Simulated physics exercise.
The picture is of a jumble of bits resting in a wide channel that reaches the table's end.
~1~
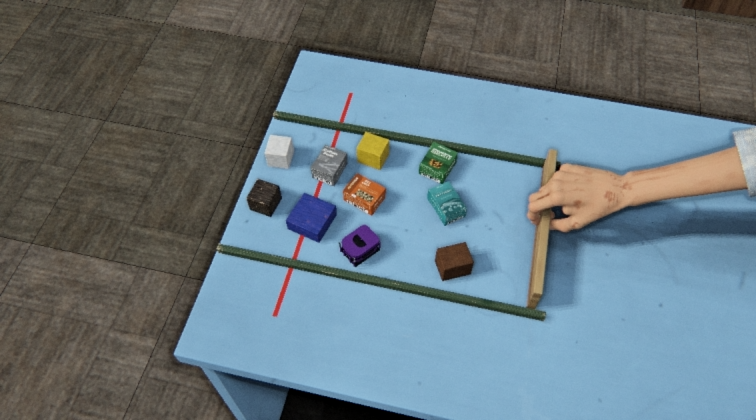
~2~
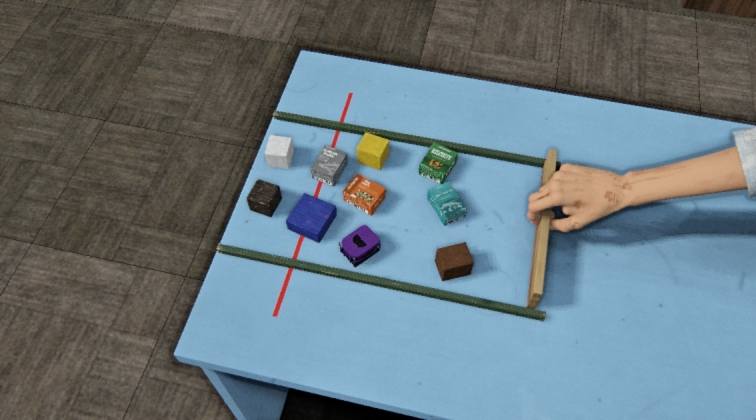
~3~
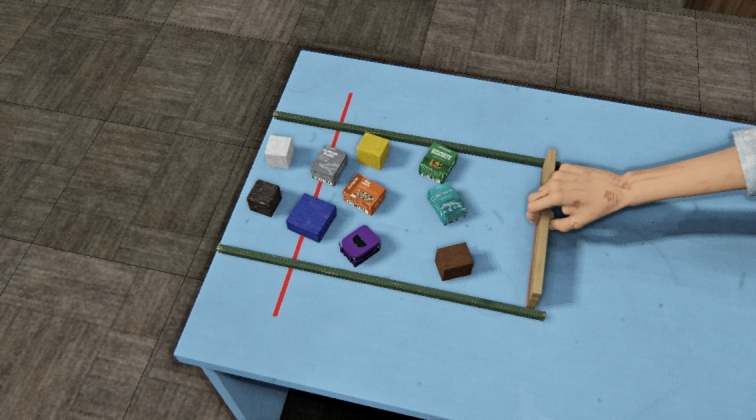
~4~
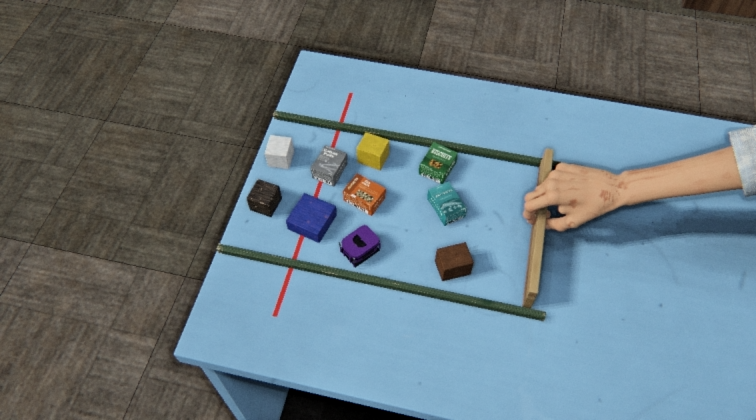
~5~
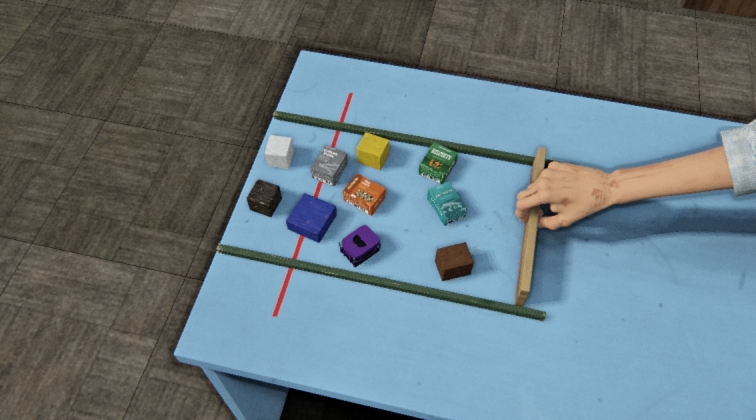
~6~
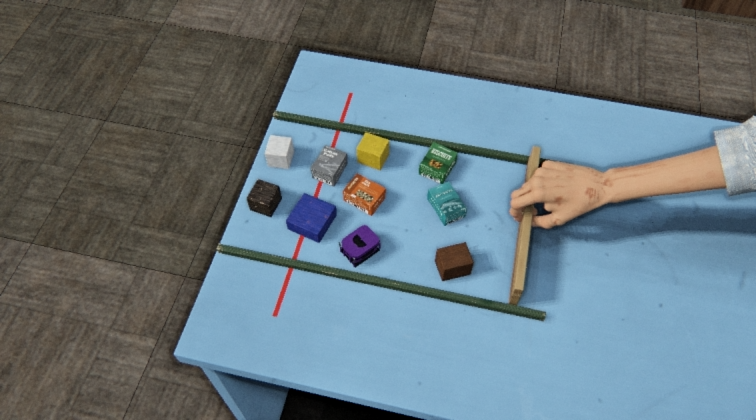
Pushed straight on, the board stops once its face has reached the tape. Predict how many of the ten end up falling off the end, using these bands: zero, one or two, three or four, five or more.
Just one or two tumble.
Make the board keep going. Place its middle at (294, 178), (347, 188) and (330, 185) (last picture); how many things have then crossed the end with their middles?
The counts are 3, 0 and 1, in that order.
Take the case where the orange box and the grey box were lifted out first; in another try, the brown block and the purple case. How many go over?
The first removal gives 0, the second gives 1.
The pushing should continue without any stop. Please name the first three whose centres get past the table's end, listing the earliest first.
They are the white block, then the black block, then the grey box.
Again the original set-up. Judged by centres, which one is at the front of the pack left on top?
Result: Grey box.
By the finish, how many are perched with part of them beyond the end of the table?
I'd say 2 of them.
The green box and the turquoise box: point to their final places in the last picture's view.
Middles: Around (319, 143) and around (311, 170).
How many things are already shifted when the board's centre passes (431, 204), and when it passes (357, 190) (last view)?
First position 3; second position 10.
Soon after, none off yet; white block at rest near (280, 152); black block at rest near (265, 198); blue block at rest near (312, 218).
At rest, the number that fall off is one or two; fallen, black block and white block.
